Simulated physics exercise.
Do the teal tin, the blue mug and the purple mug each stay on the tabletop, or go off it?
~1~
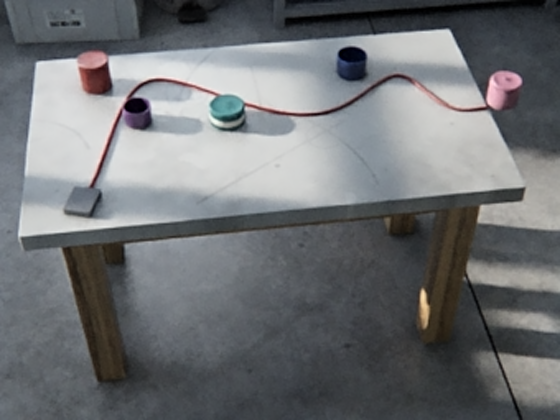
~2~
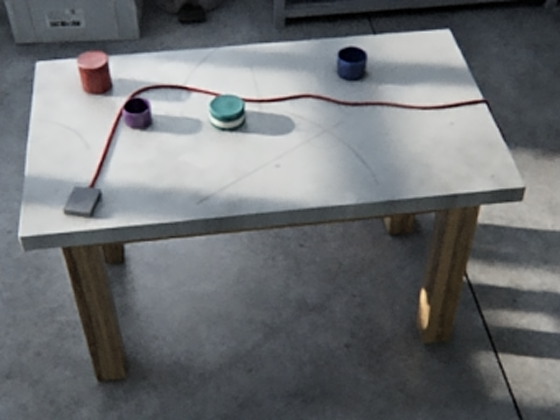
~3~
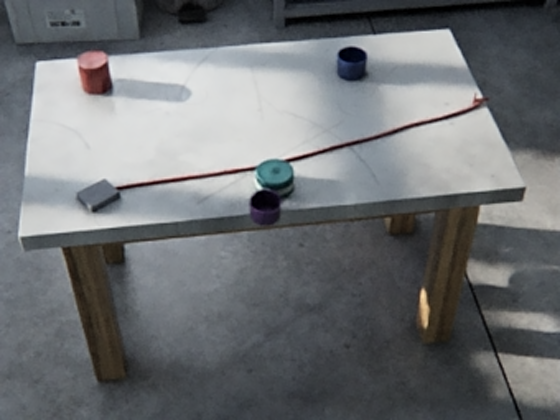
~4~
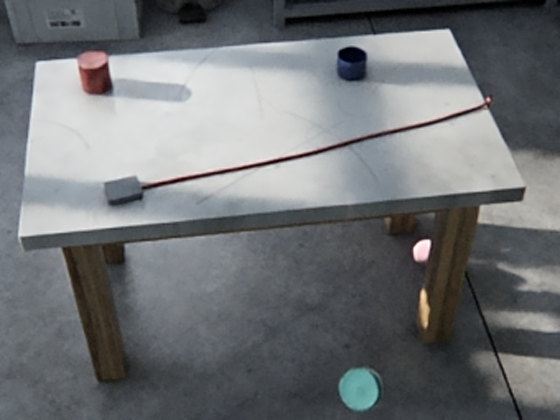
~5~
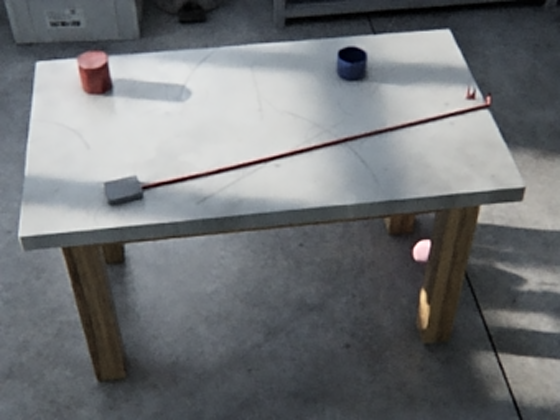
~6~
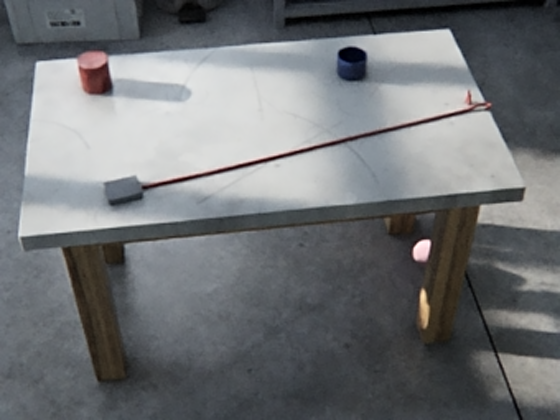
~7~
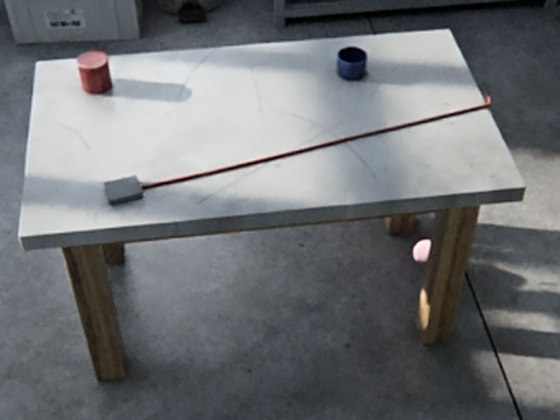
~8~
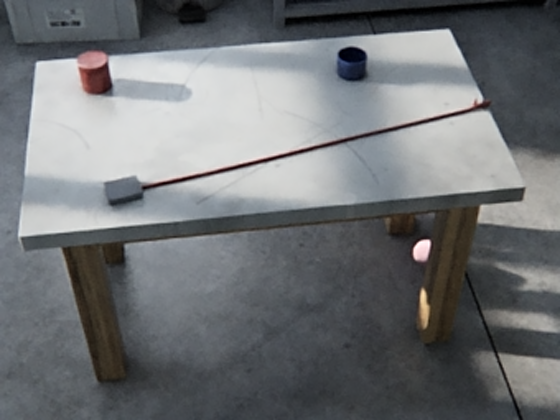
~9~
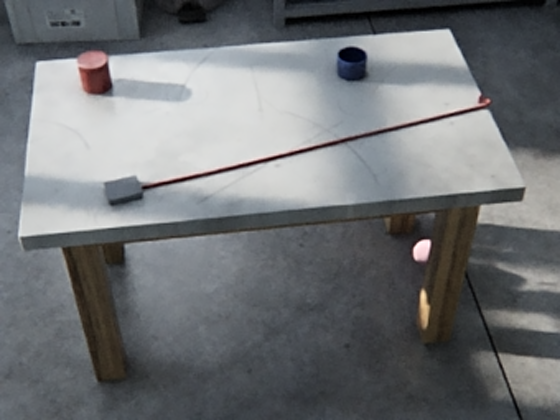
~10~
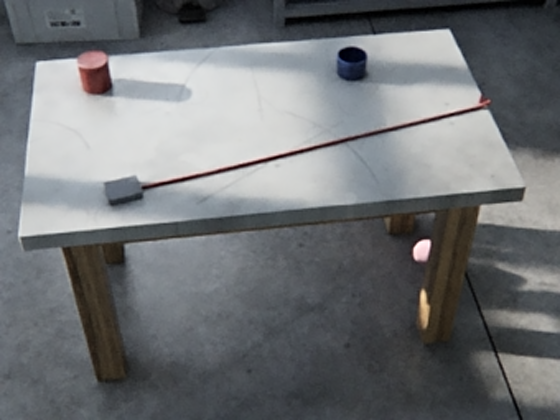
The blue mug stays on the tabletop, while the teal tin and the purple mug both go over the edge.
